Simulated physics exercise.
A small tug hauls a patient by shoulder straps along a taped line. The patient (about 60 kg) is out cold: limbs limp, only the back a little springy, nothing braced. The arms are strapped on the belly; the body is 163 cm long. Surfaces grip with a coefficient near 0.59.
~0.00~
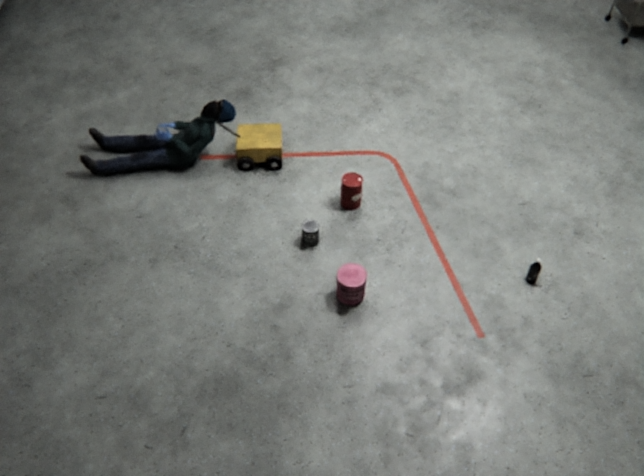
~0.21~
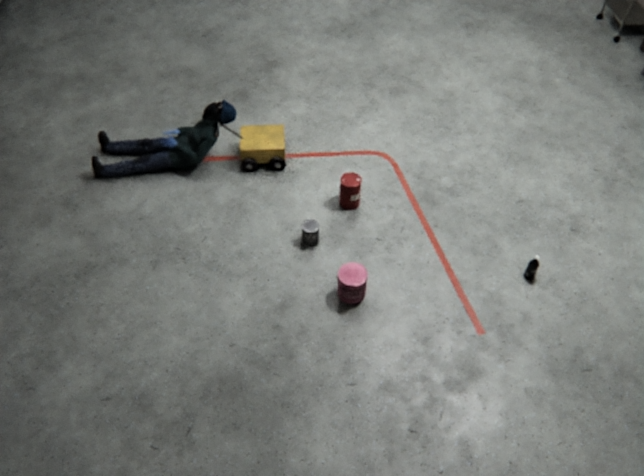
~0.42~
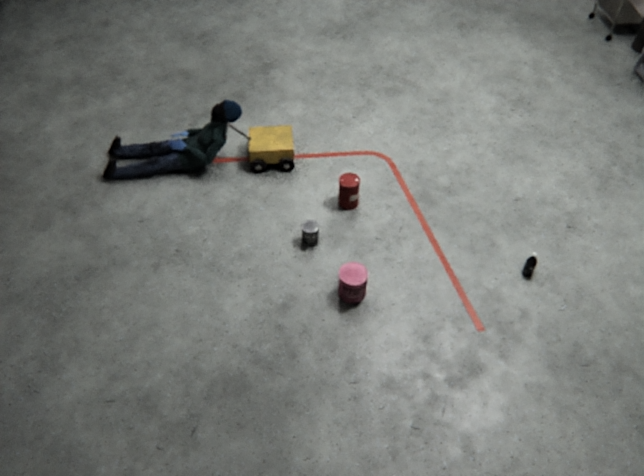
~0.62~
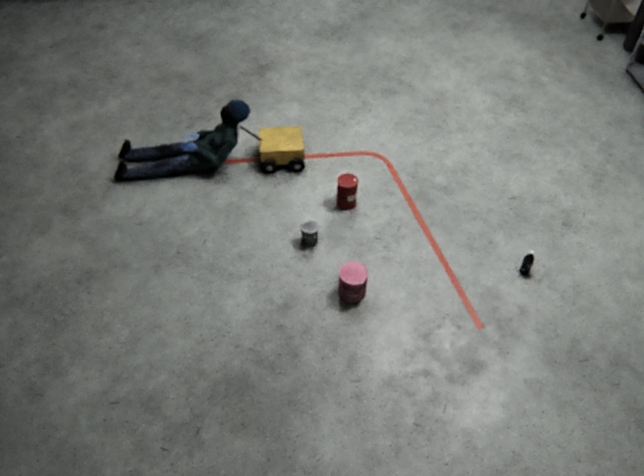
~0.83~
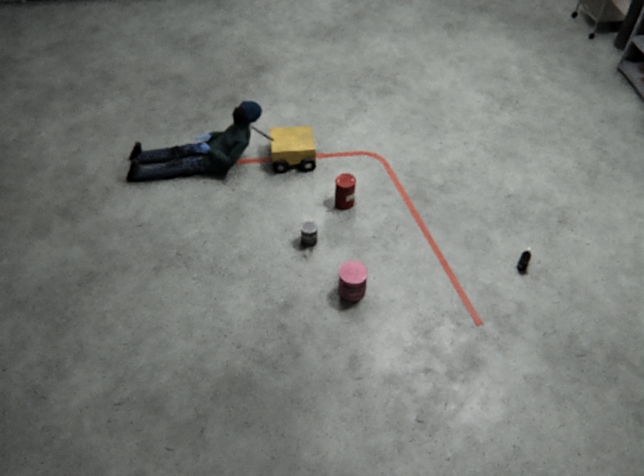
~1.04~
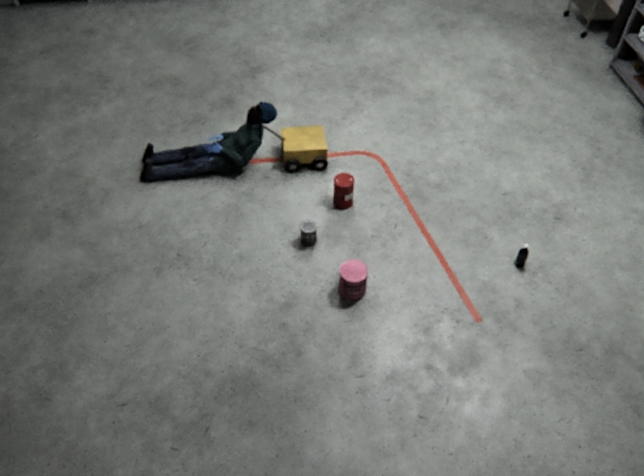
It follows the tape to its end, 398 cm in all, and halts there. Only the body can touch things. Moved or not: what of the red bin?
Here the red bin keeps still.
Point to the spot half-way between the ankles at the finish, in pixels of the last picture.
Around (414, 226).
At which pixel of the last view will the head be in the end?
Near (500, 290).
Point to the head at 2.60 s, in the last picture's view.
Around (375, 108).
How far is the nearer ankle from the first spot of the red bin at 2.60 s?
About 100 cm.
After 2.60 s the red bin is where it stood, near (344, 191) in the last picture's view; the pink bucket where it stood; the nearer ankle is 101 cm from that spot.
After 3.50 s the red bin is where it stood, near (344, 191) in the last picture's view; the nearer ankle is 75 cm from that spot.
After 4.30 s the red bin is where it stood, near (344, 191) in the last picture's view; the pink bucket where it stood; the nearer ankle is 48 cm from that spot.
After 5.20 s the red bin is where it stood, near (344, 191) in the last picture's view; the nearer ankle is 31 cm from that spot.
After 6.2 s, red bin stays put; pink bucket stays put; black bottle stays put; grey can stays put.
